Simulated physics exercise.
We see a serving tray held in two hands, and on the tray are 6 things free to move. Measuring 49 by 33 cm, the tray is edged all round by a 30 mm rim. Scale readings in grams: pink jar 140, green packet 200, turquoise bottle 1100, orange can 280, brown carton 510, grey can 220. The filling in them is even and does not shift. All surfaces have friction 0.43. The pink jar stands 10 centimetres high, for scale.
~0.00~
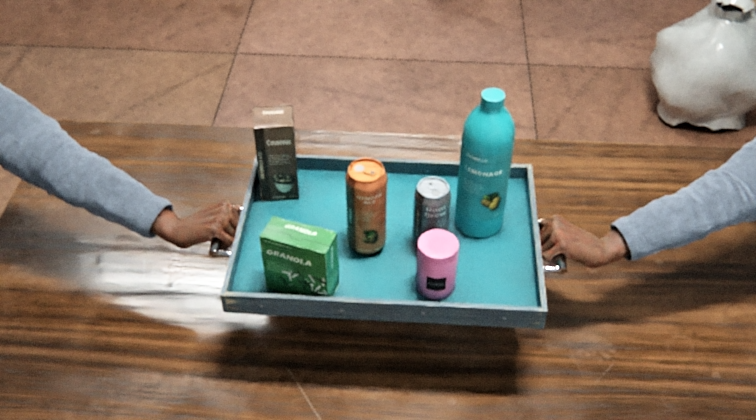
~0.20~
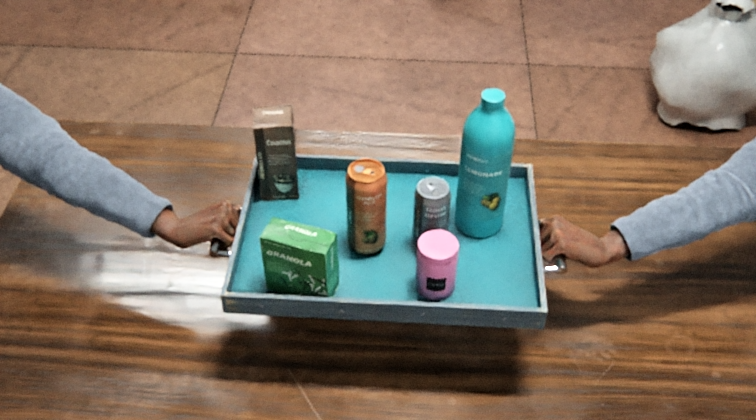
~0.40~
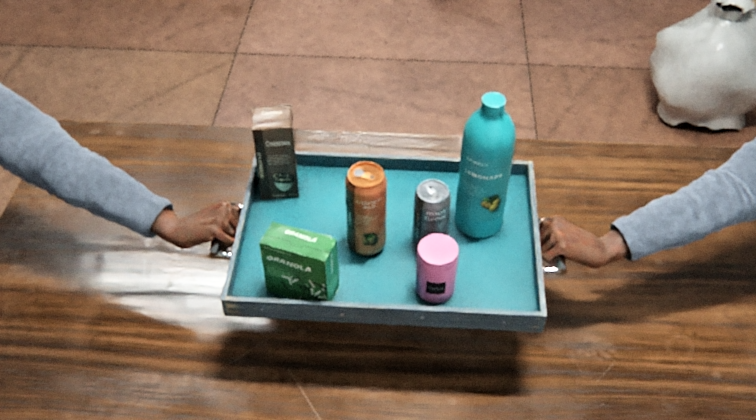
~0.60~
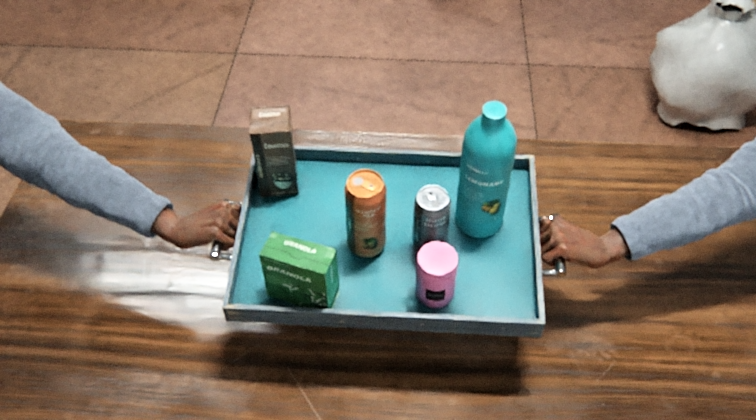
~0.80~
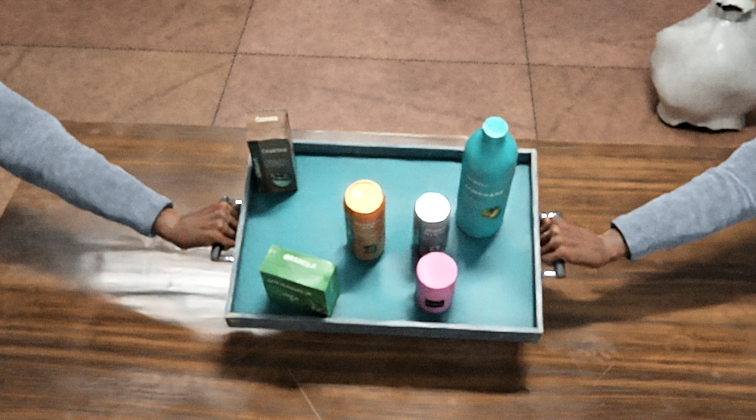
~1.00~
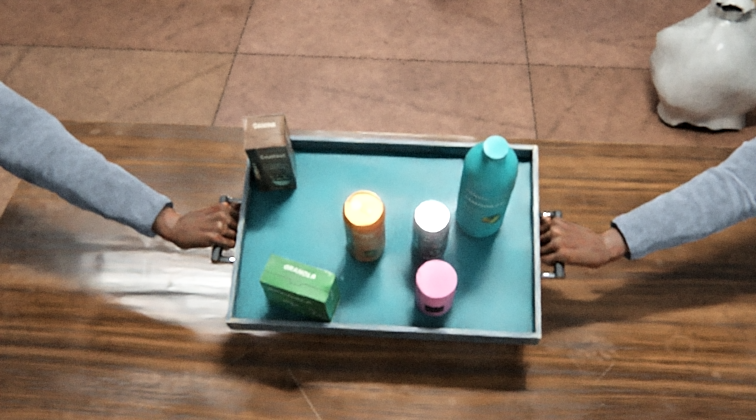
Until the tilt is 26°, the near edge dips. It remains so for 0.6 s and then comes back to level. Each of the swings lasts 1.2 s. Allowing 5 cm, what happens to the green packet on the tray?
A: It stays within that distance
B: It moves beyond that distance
Option A: It stays within that distance.
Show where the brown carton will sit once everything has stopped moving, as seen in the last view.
(277, 232), roughly.
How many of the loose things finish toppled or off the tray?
So, 3 in all.
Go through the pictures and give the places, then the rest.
Tray level; green packet (301, 261); pink jar (437, 265), in the first frame.
Tray level; orange can (367, 209); brown carton (277, 154), in the second frame.
Tray at 3°, near edge down; grey can (431, 218); pink jar (437, 269), in the third frame.
Tray at 9°, near edge down; turquoise bottle (486, 169); orange can (366, 216), in the fourth frame.
Tray at 17°, near edge down; brown carton (273, 153); grey can (431, 227), in the fifth frame.
Tray at 23°, near edge down; green packet (302, 290); pink jar (435, 289), in the sixth frame.
After 1.40 s, tray at 26°, near edge down; green packet 6° off its base near (301, 304); turquoise bottle on its side; brown carton on its side.
After 2.30 s, tray at 20°, near edge down; turquoise bottle and orange can now off the tray; green packet moved 2 cm near (300, 298); brown carton on its side.
In the end (3.6 s), off the tray, turquoise bottle and orange can; toppled on the tray, brown carton; not toppled but over 5 cm from the start, grey can; the other 2 under 5 cm from the start. In the last view, green packet near (299, 270).
